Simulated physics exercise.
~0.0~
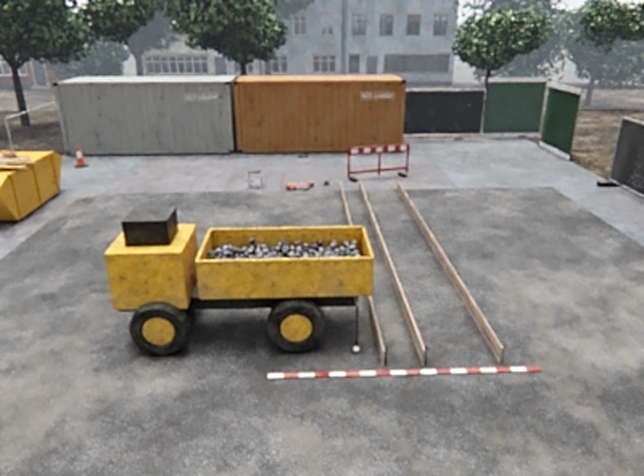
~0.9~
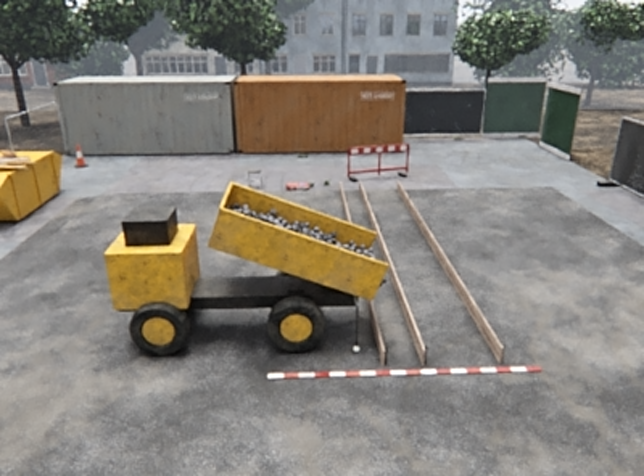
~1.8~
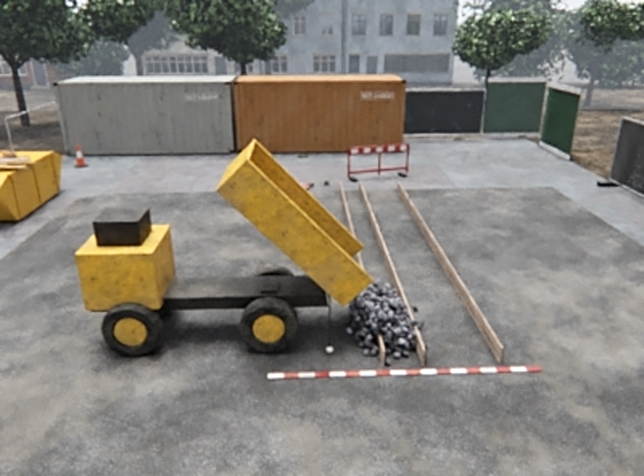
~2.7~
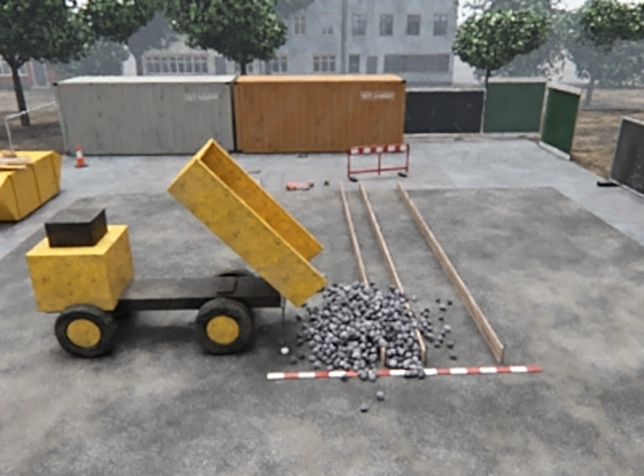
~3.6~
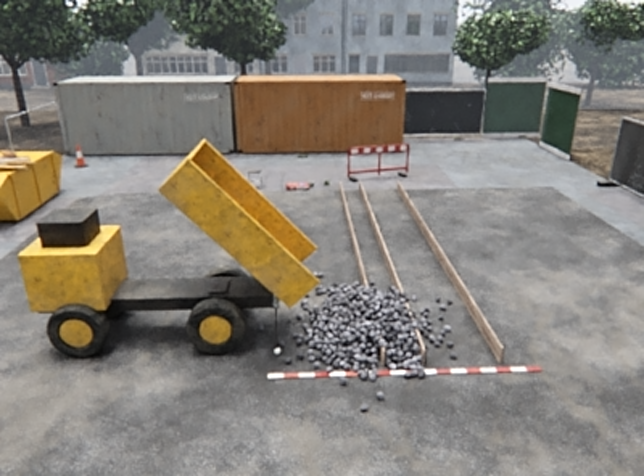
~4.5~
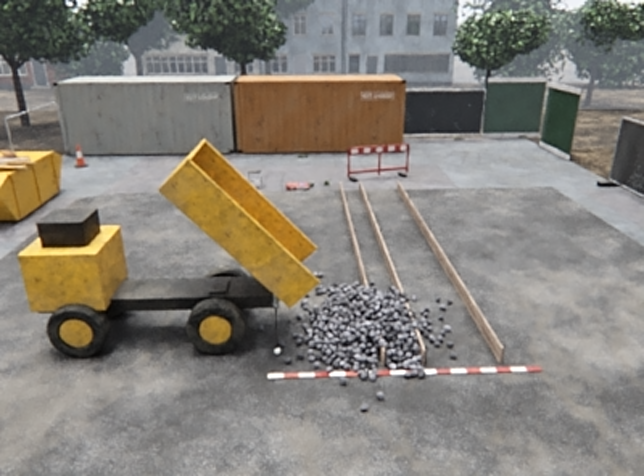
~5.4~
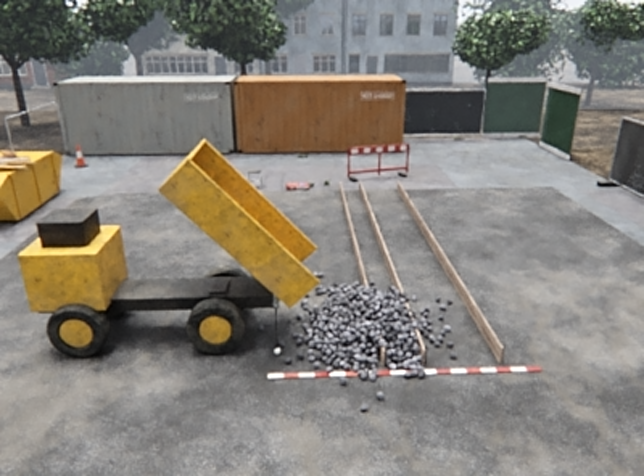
A yellow dump truck tips its bed, pulls left and leaves grey stones heaped across boards.
